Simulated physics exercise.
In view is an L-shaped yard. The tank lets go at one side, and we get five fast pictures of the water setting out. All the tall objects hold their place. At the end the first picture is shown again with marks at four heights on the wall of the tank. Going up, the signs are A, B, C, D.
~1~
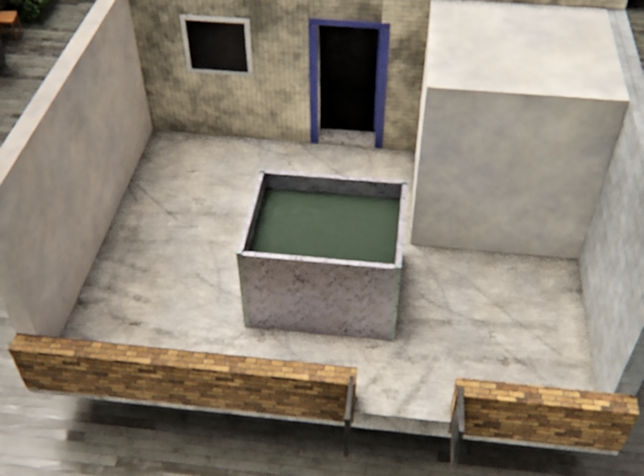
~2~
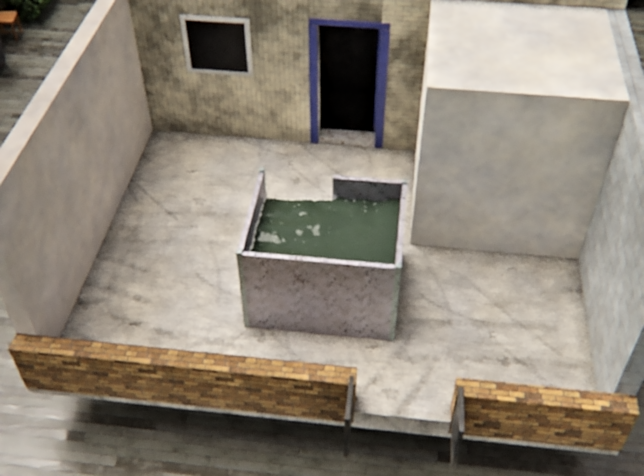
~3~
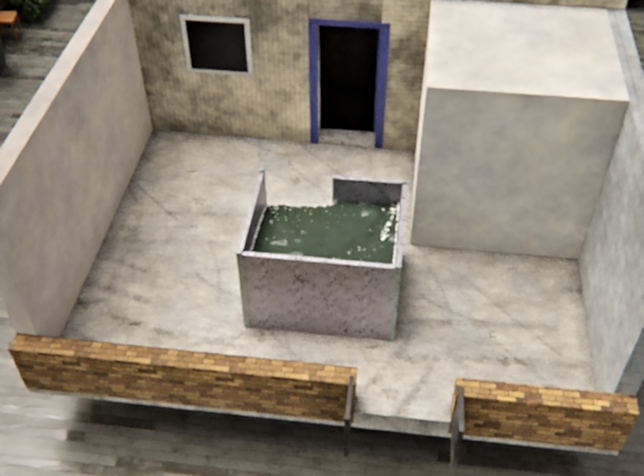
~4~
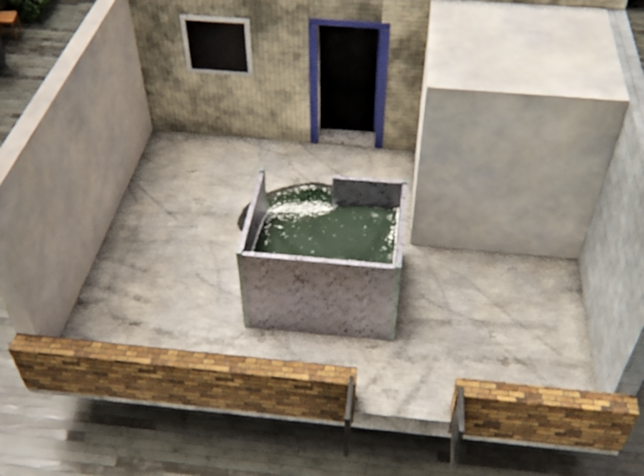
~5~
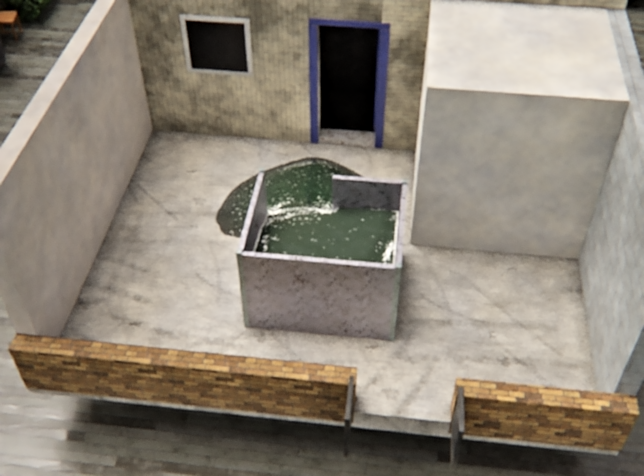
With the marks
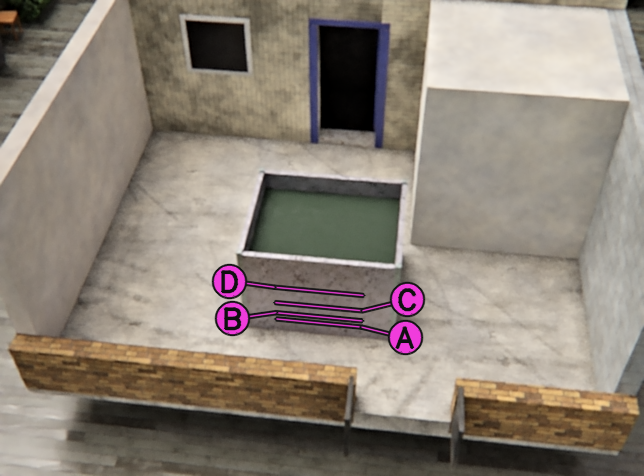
An L-shaped yard of pale, stained ground is seen from high above its front side. A grey tank of dark green water stands in the middle, with a dark window and blue-framed doorway behind, a pale block at right and low brown brick walls in front. As the camera stays still, part of the tank's back wall disappears, the water churns with white flecks, and it spreads behind and leftward.
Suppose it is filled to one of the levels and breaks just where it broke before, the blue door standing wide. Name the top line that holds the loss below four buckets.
I would pick mark B.
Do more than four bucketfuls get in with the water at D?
Yes, that goes wrong.
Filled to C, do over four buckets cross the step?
Yes, that goes wrong.
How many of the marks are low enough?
Two of them.
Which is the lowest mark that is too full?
C it is.
In magenta, A at (318, 322); B at (318, 316); C at (318, 306); D at (318, 291); from the bottom up A, B, C, D.
With A, nothing gets over.
With B, a bucket or two gets in.
With C, about 9 bucketfuls get in.
With D, dozens of bucketfuls pour in.
